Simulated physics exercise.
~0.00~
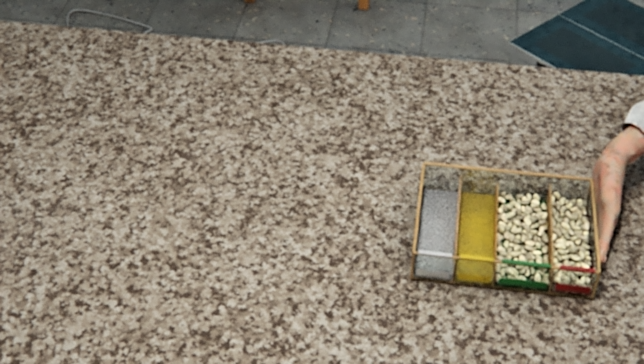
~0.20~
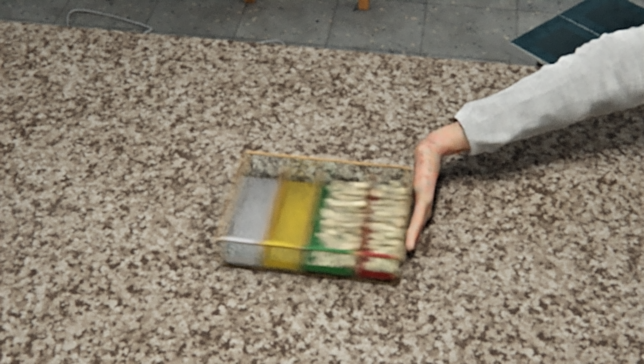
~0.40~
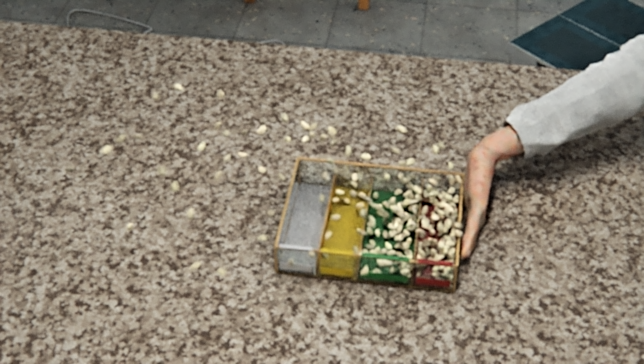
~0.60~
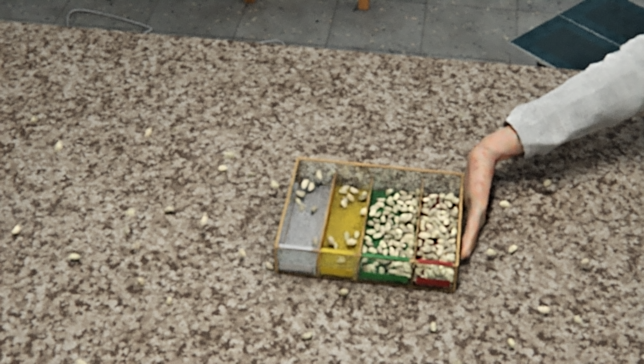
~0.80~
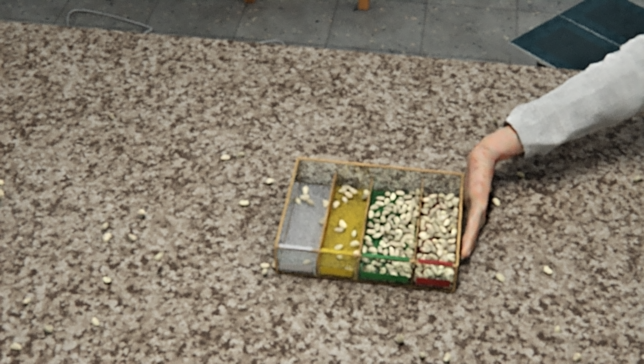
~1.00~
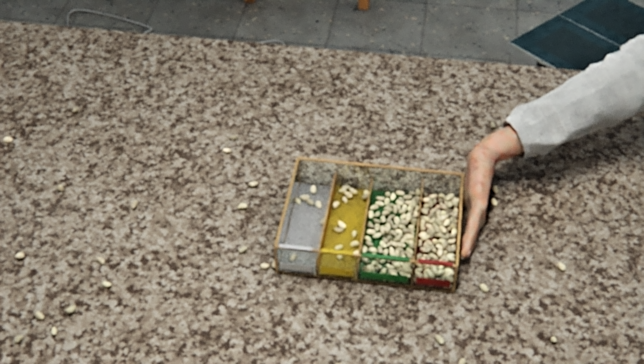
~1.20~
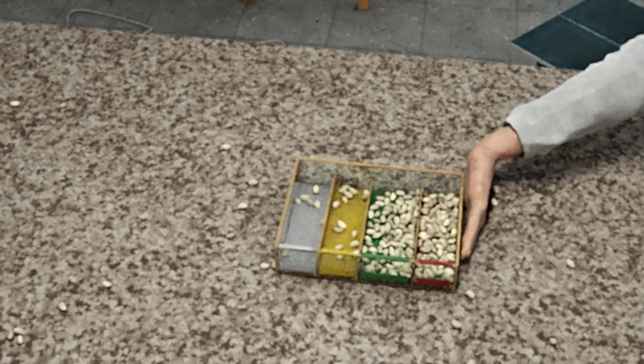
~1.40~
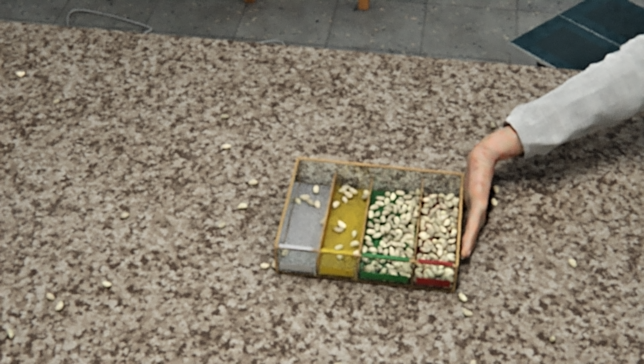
A divided tray of white beans is jerked left and back, scattering some outside.
